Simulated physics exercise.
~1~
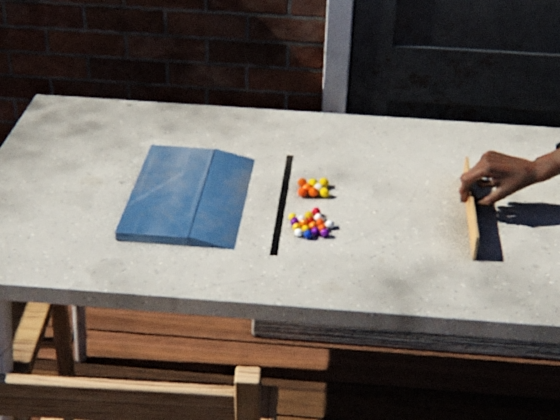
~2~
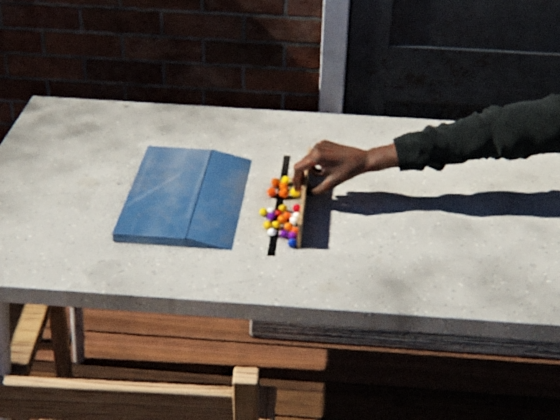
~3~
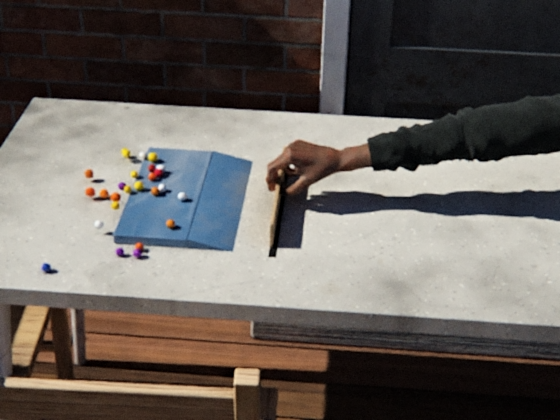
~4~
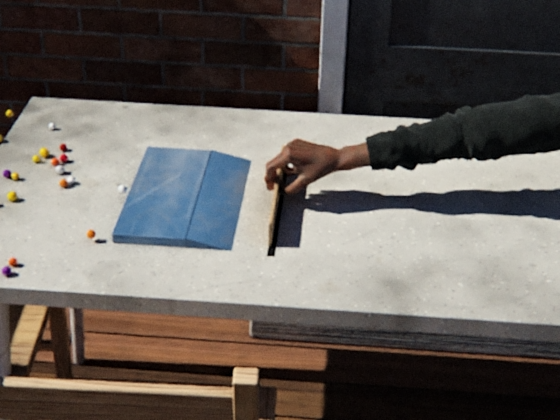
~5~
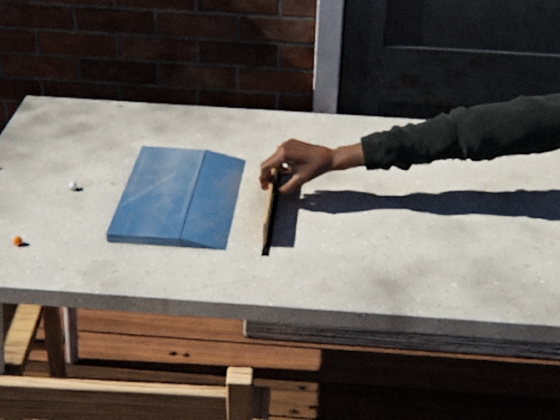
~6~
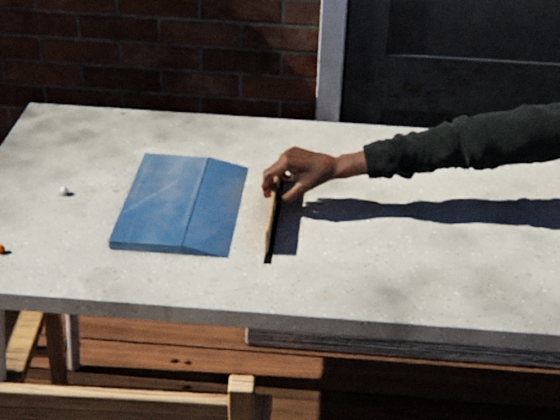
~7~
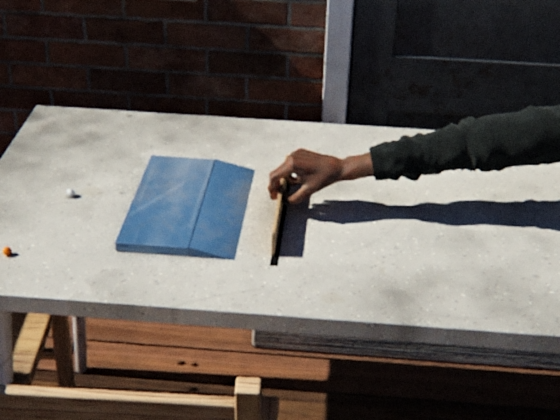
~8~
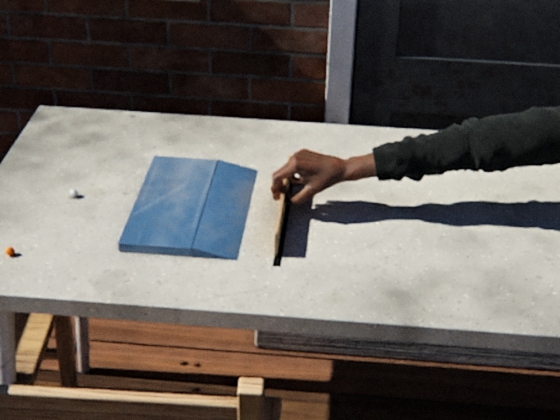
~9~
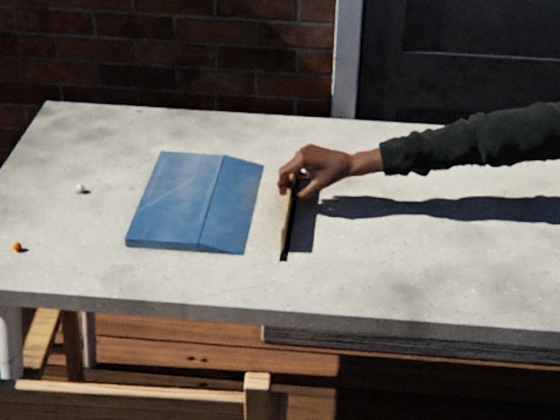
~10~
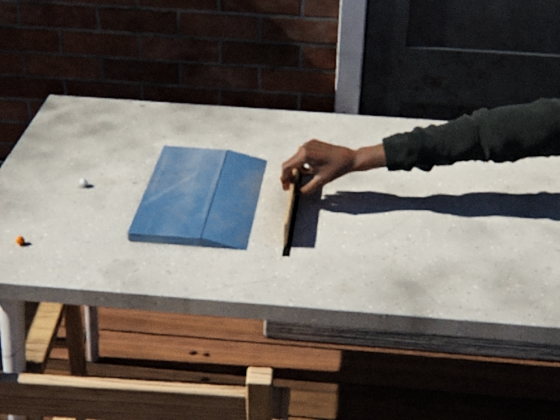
At the start, a hand holds a piece of card upright on the right of a pale table, with two small clusters of colourful balls beside a strip of black tape and a blue ramp further left. The hand sweeps the card left, gathering both clusters and pushing them over the tape. The card stops at the tape, while the balls run on over the ramp and scatter across the left side of the table. Most roll out of view. In the end, one white and one orange ball rest left of the ramp, and the hand still holds the card at the tape.
